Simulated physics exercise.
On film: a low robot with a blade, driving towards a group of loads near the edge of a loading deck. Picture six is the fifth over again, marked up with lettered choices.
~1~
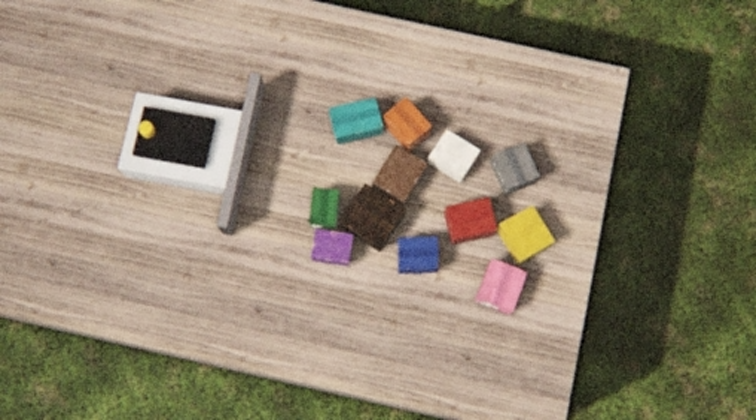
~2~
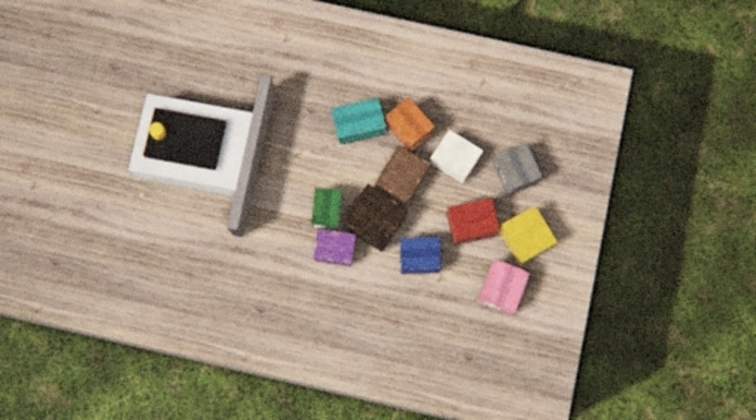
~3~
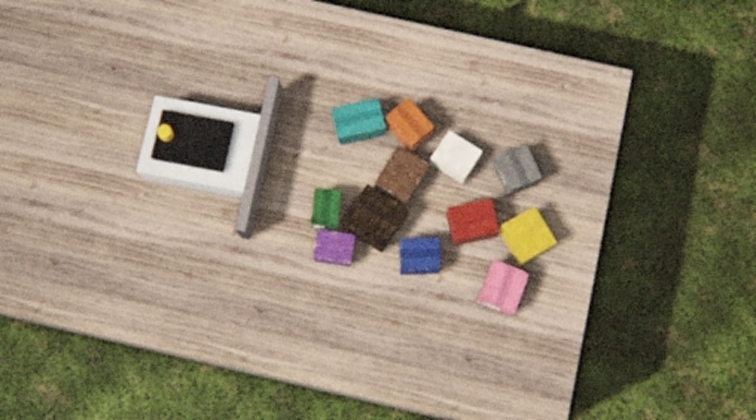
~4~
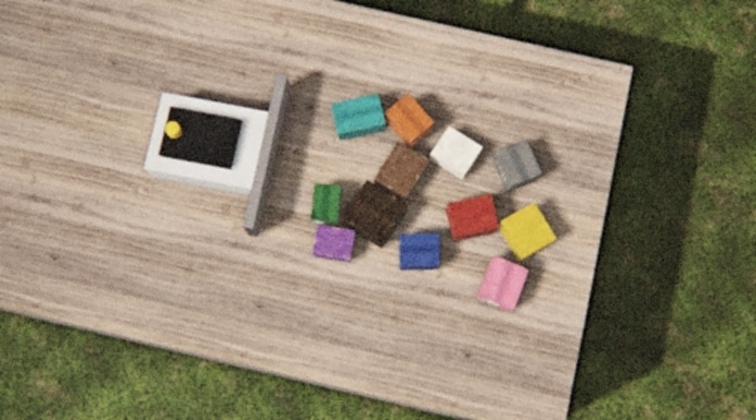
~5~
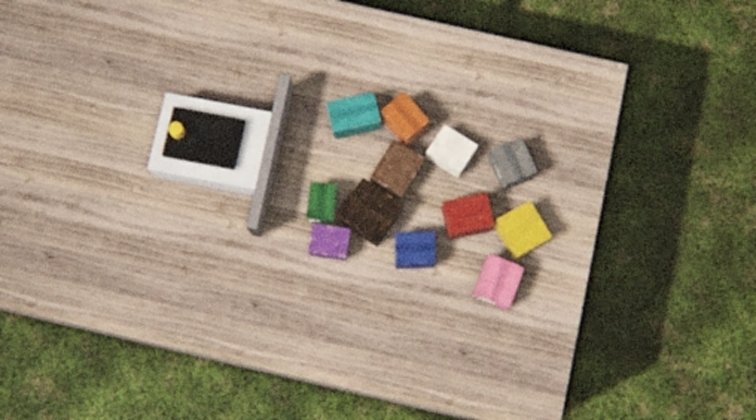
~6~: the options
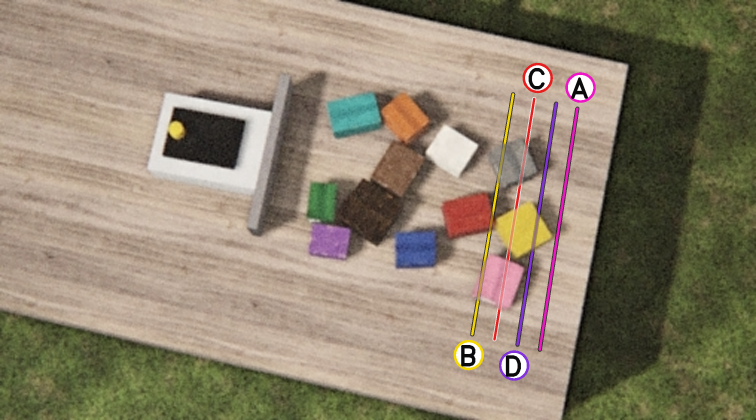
A low white robot with a grey blade drives slowly right toward scattered coloured blocks.
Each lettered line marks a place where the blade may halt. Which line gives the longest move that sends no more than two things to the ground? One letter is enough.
No third one falls up to B.
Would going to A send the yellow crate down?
By then, yes.
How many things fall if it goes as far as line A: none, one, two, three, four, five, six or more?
In all, six or more.
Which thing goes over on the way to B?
It is the yellow crate.
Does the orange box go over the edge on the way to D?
No.
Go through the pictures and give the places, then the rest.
In the first picture, white crate (453, 157); red crate (470, 221); yellow crate (525, 235).
In the second picture, robot (190, 139); green parcel (327, 209).
In the third picture, robot (199, 141); turquoise box (358, 122).
In the fourth picture, robot (206, 138); pink parcel (502, 284).
In the fifth picture, robot (210, 139); black crate (370, 212); brown crate (398, 171); blue box (415, 250).
On the copy, A at (559, 226); B at (493, 211); C at (515, 216); D at (537, 221).
On B. First, robot (290, 157); orange box (440, 121); turquoise box (395, 123).
Then, robot (371, 175); yellow crate (573, 247); red crate (527, 228).
Finally, robot (434, 190); yellow crate over the edge; red crate (591, 235); one fallen.
By contrast, A drops seven; C drops four; D drops four.
